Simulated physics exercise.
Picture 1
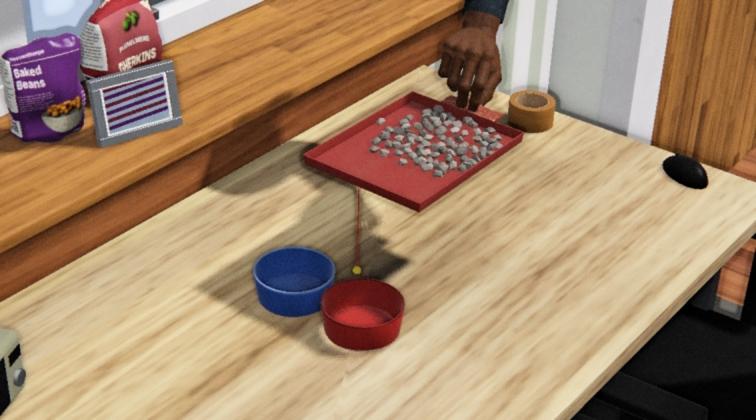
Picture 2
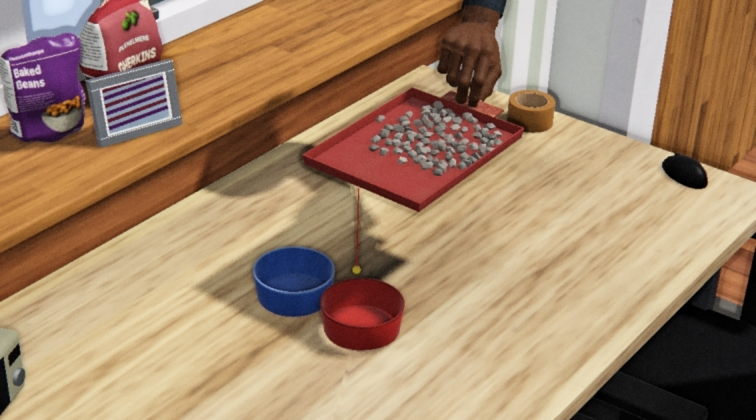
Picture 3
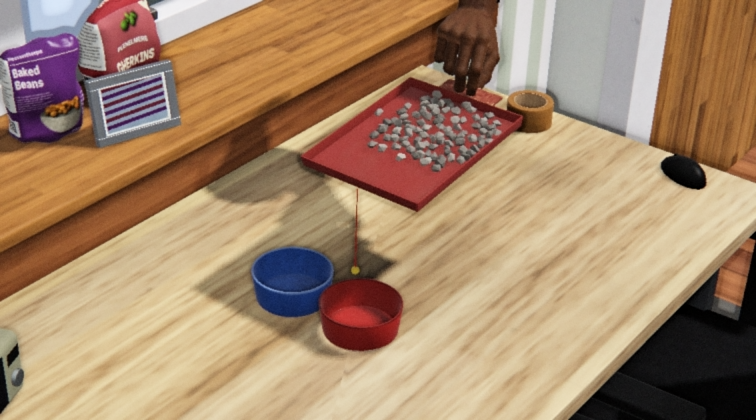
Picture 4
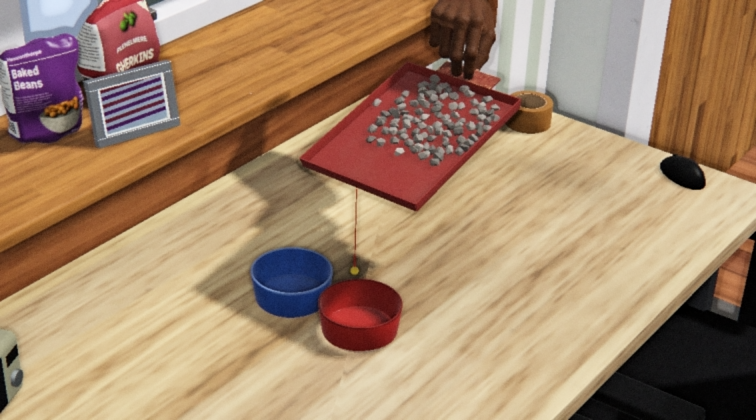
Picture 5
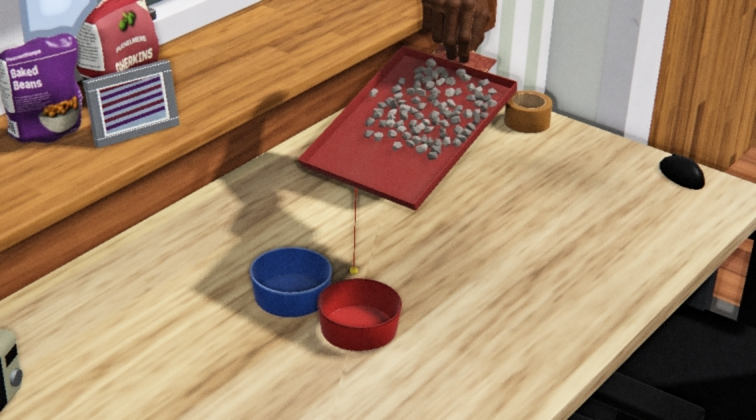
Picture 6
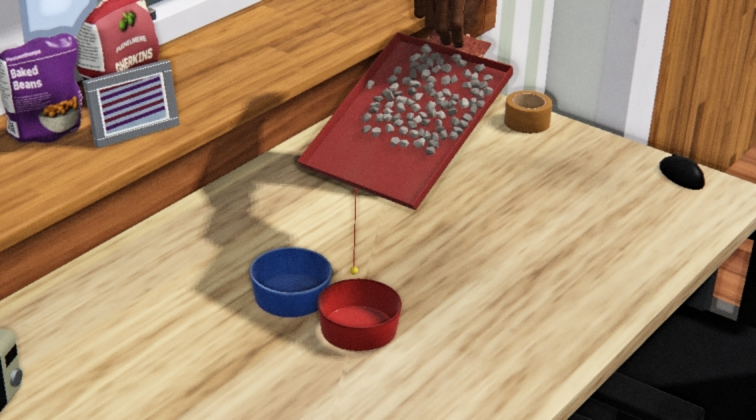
Hand raising the far end of a red tray of grey gravel, tilting it steadily above blue and red dishes.
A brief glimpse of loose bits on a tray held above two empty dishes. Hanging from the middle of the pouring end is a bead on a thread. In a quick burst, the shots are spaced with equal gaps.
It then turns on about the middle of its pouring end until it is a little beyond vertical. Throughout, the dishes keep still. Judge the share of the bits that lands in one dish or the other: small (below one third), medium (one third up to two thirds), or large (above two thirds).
The share is medium.
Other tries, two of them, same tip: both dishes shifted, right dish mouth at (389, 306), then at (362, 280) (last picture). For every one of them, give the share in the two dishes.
I'd expect some 40 percent, and then some 10 percent.
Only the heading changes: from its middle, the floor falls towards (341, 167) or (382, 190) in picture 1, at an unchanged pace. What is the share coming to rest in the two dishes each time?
First case about 80 percent; second case about 50 percent.
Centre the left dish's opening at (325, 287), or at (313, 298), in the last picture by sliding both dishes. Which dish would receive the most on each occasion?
Going by the two tries in order: The left-placed dish, then the left-placed dish.
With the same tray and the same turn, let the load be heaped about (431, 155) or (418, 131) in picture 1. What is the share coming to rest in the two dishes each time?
You'd get 60 % the first time and 50 % the second.
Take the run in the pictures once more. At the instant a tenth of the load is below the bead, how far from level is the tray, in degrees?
It has tipped about 90 degrees.
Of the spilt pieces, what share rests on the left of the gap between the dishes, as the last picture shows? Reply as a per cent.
70 per cent, about.
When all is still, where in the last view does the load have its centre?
Once nothing moves, the middle sits near (297, 316).
Soon, tray tipped right over; most on the tray; about a quarter in the air.
A while on, tray tipped past a quarter turn; a stray few on the tray; a small part in the right dish; about a quarter in the left dish; about half outside both; about a quarter in the air.
Towards the end, tray tipped past a quarter turn; about a quarter in the right dish; about a third in the left dish; about half outside both.
Finally, tray tipped past a quarter turn; about a quarter in the right dish; about a third in the left dish; about half outside both.
